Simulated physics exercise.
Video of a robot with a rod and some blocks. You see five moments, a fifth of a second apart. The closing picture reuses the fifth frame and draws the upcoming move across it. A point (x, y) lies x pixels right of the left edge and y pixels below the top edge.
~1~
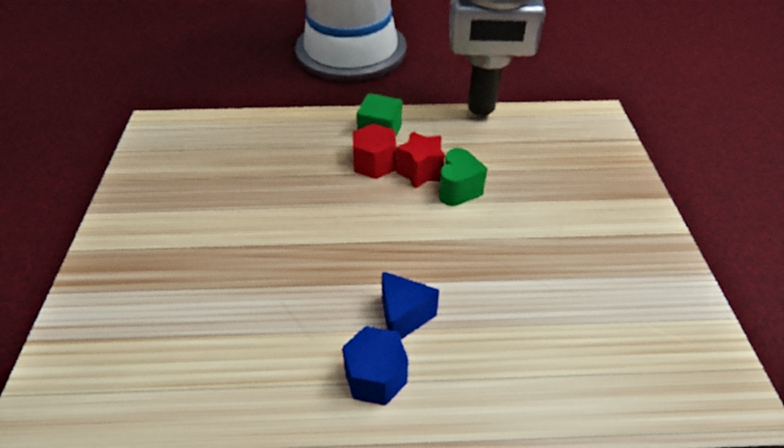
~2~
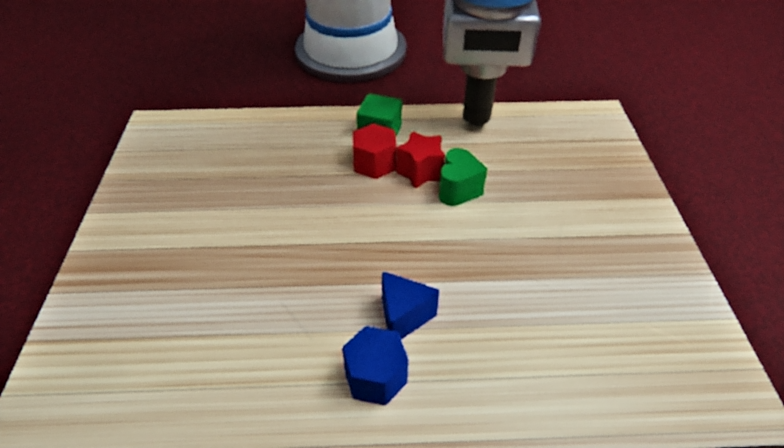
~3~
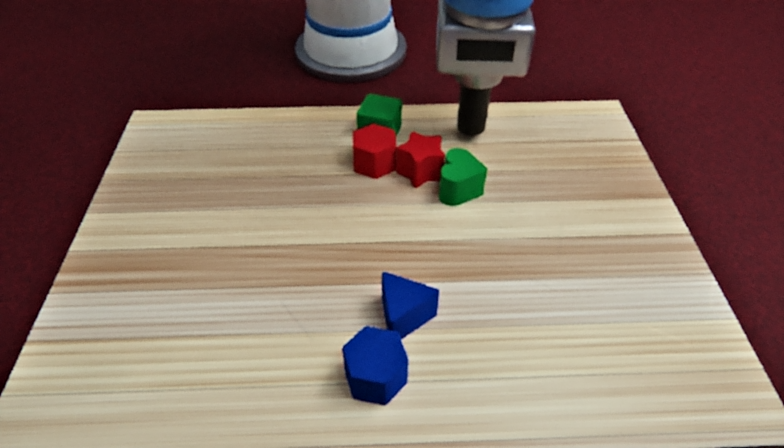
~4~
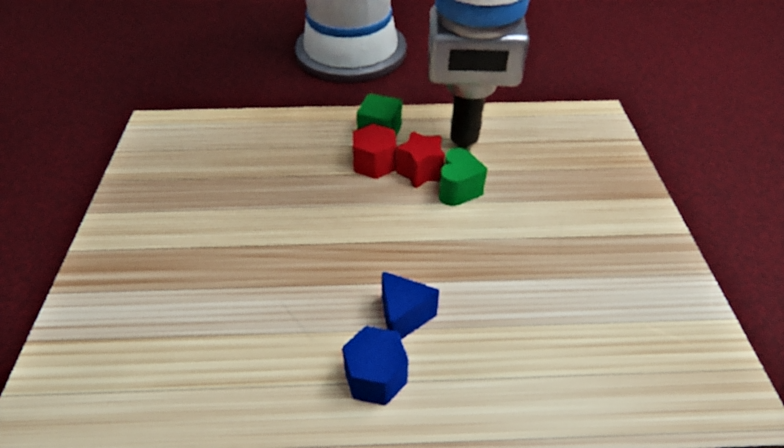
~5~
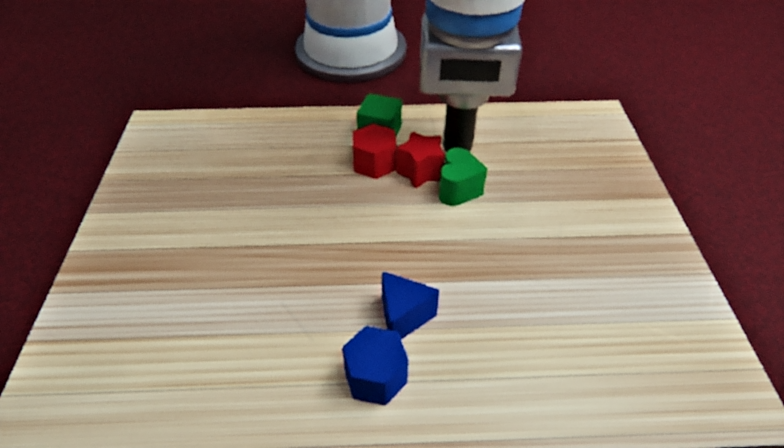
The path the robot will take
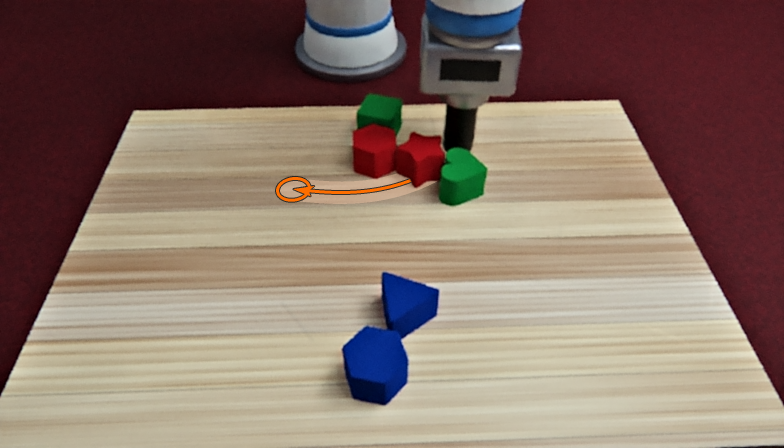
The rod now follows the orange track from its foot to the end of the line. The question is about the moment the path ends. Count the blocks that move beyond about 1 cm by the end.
My guess is two.
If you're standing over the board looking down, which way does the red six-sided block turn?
Clockwise rotation.
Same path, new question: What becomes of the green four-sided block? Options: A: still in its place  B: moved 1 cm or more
It's A.
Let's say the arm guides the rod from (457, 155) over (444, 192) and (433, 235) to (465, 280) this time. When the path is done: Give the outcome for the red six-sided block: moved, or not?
It's unmoved.
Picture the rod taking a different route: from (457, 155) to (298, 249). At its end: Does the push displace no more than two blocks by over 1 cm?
In short: Yes.
The line goes from (457, 155) through (413, 180) and (355, 192) to (293, 189).
The first path, step by step. One third of the way, rod at (412, 172); red six-sided block at (357, 139), turned 45° clockwise; red star-shaped block at (375, 167), turned 15° clockwise.
Two thirds of the way, rod at (354, 184); red six-sided block at (357, 139), turned 45° clockwise; red star-shaped block at (328, 184), turned 25° clockwise.
At the end, rod at (292, 182); red six-sided block at (357, 139), turned 45° clockwise; green four-sided block unmoved; red star-shaped block at (309, 191), turned 15° anticlockwise; green heart block unmoved.
